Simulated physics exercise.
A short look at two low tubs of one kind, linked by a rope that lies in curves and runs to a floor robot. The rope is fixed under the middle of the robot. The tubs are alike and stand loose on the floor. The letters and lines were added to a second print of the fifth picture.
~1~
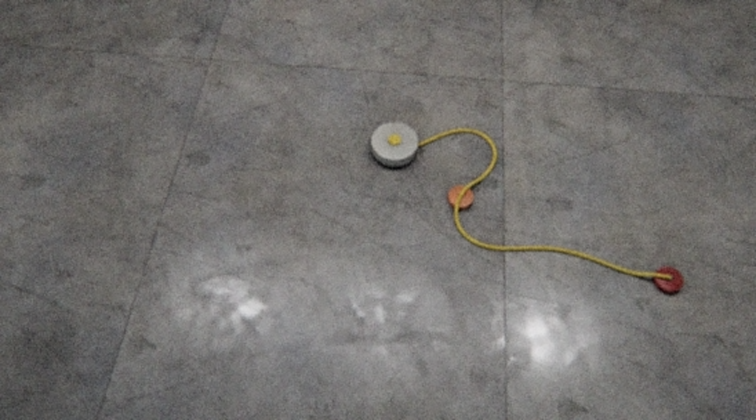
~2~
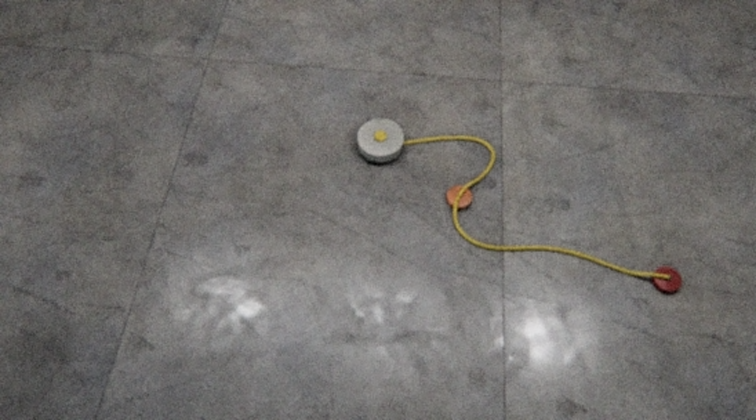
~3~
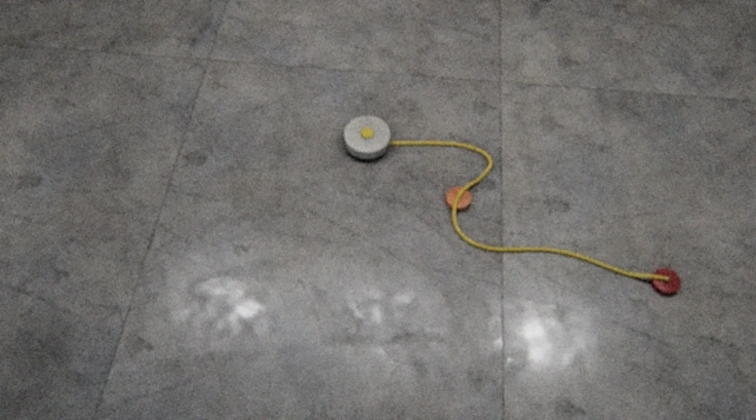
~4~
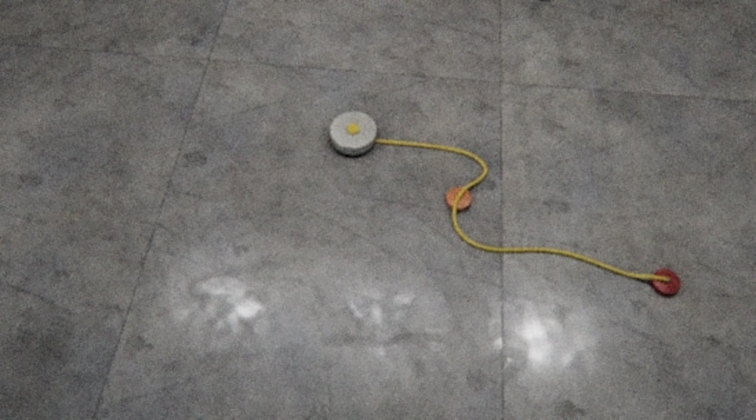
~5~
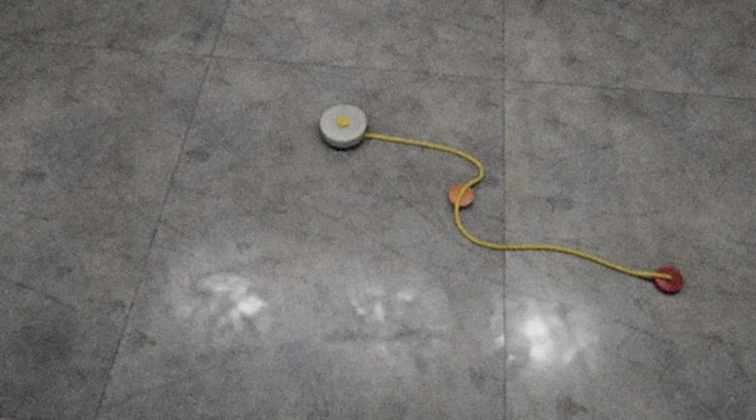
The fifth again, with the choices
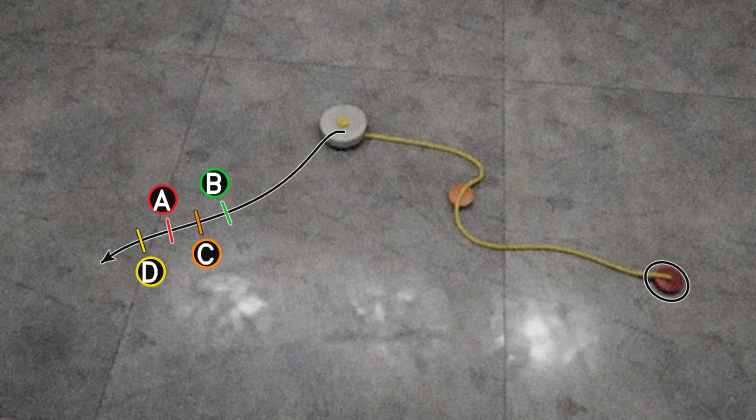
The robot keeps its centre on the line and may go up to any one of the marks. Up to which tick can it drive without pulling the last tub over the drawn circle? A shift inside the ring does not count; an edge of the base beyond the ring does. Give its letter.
All is well up to B.
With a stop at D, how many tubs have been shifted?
By then, two.
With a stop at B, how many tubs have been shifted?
By then, one.
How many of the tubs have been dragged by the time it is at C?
Two.
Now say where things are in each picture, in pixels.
In the first picture, red tub (669, 280); orange tub (461, 197); robot (395, 145).
In the second picture, robot (381, 141); orange tub (459, 197).
In the third picture, robot (367, 138); orange tub (459, 198).
In the fourth picture, robot (353, 134); orange tub (459, 199).
In the fifth picture, robot (344, 127); orange tub (461, 196); red tub (668, 280).
On the marked copy, A at (170, 231); B at (226, 213); C at (198, 222); D at (141, 241); the ring at (667, 281); the route from (344, 132) via (238, 208) to (102, 262).
Taking B. A third of the way, robot (307, 154); red tub (668, 280); orange tub (461, 196).
Two thirds of the way, robot (267, 188); red tub (668, 280); orange tub (461, 196).
When it is over, robot (224, 209); red tub (668, 280); orange tub (426, 200); the ringed tub at the far end is still in its ring.
As for the rest, A drags the last tub to (622, 266); C drags the last tub to (648, 273); D drags the last tub to (596, 261).
